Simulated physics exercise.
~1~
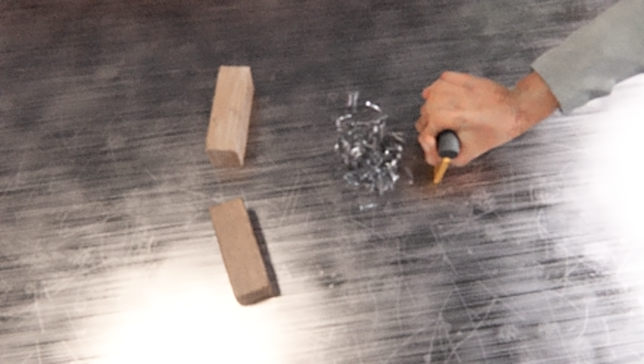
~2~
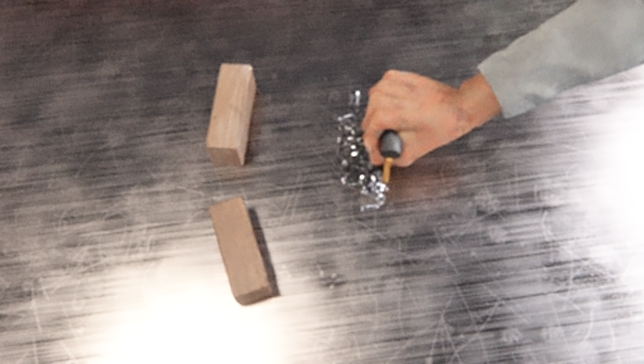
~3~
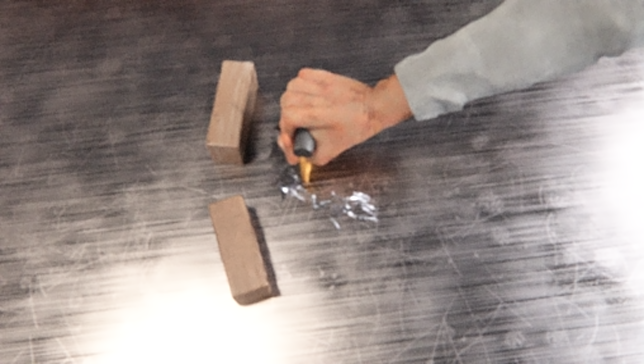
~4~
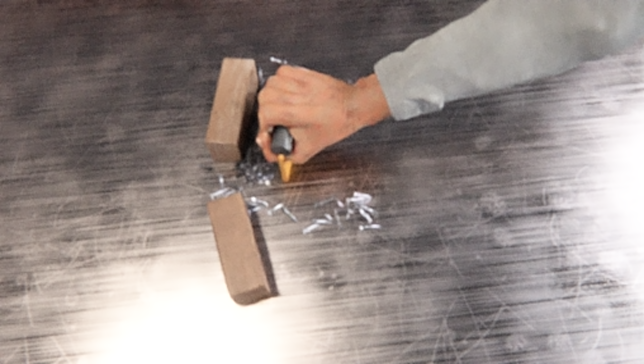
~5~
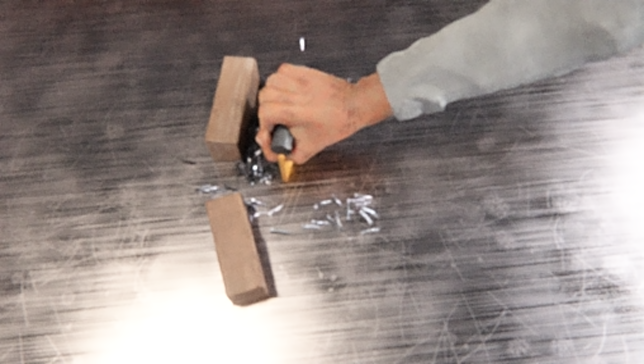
In this clip, a hand holding a scraper pushes a pile of small steel screws leftward across a scratched metal surface toward two fixed wooden blocks, then stops beside them, with a few pieces in the gap and most still held up before the blocks.
